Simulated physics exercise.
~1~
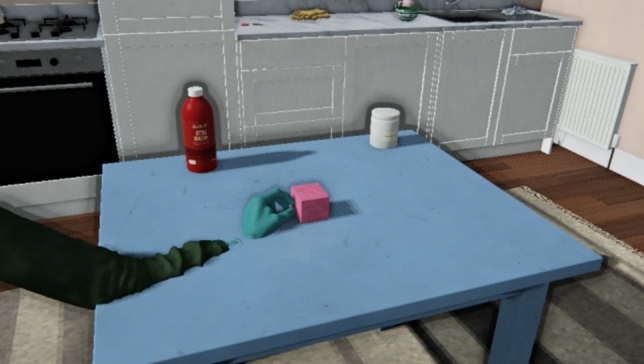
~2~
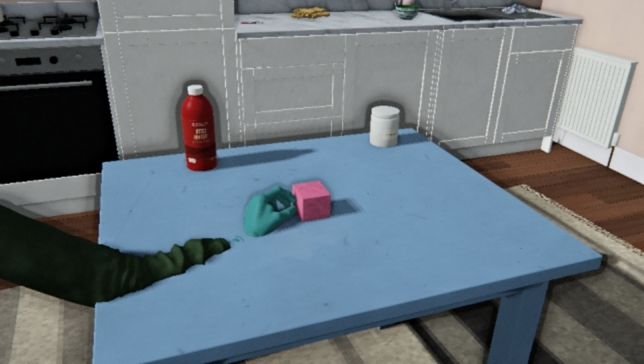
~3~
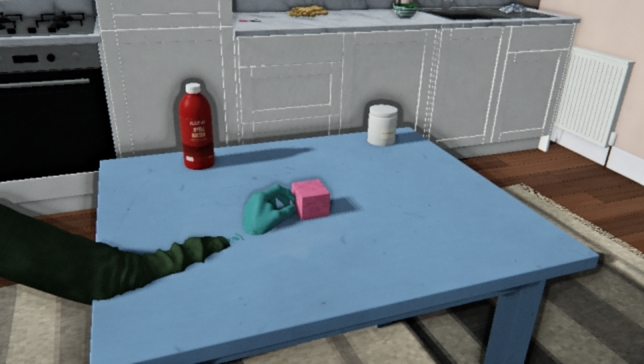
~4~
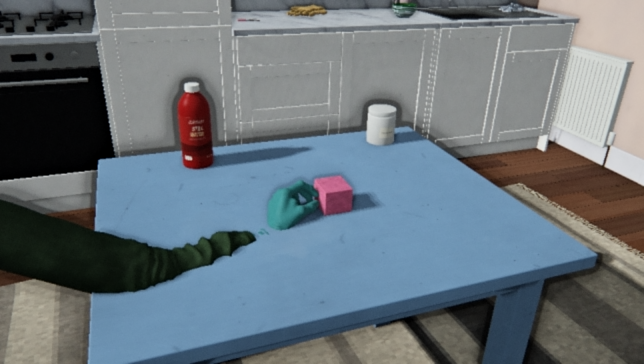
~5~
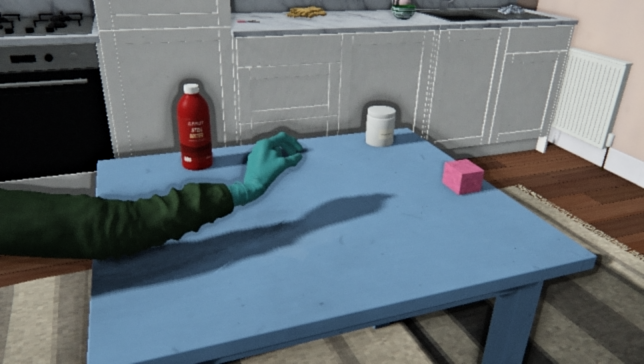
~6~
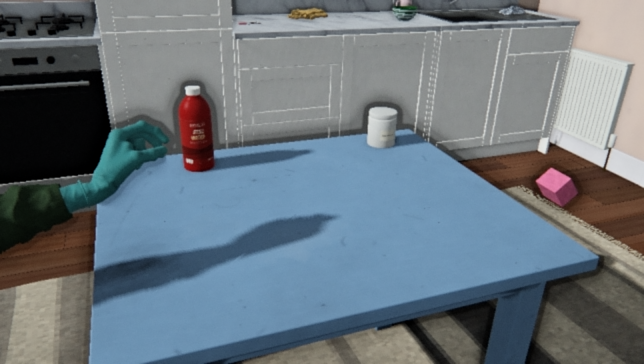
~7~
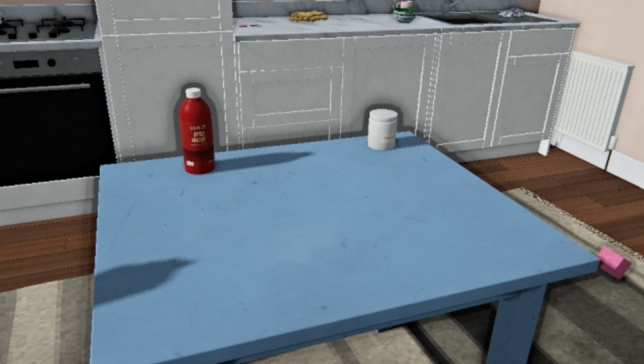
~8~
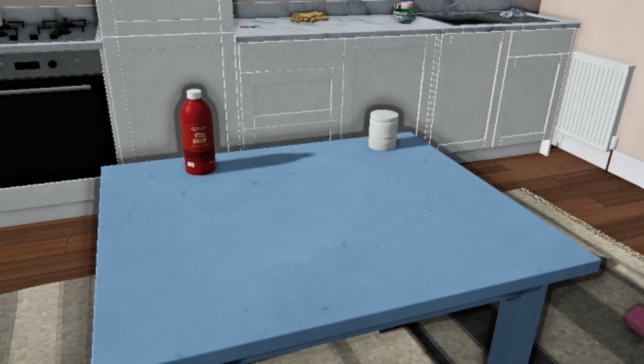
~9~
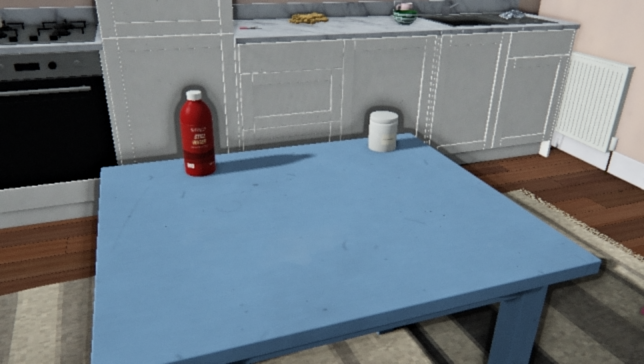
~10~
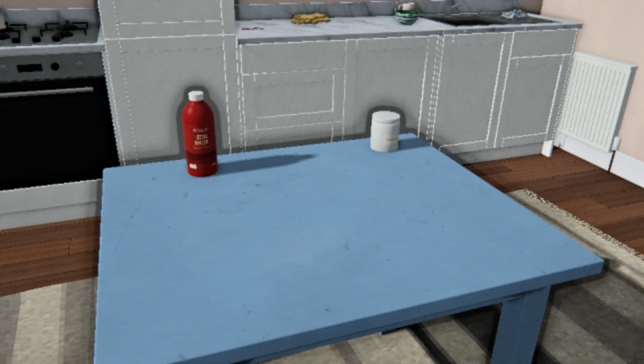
A pink block, pushed right by a gloved hand, slides off the table and tumbles away.
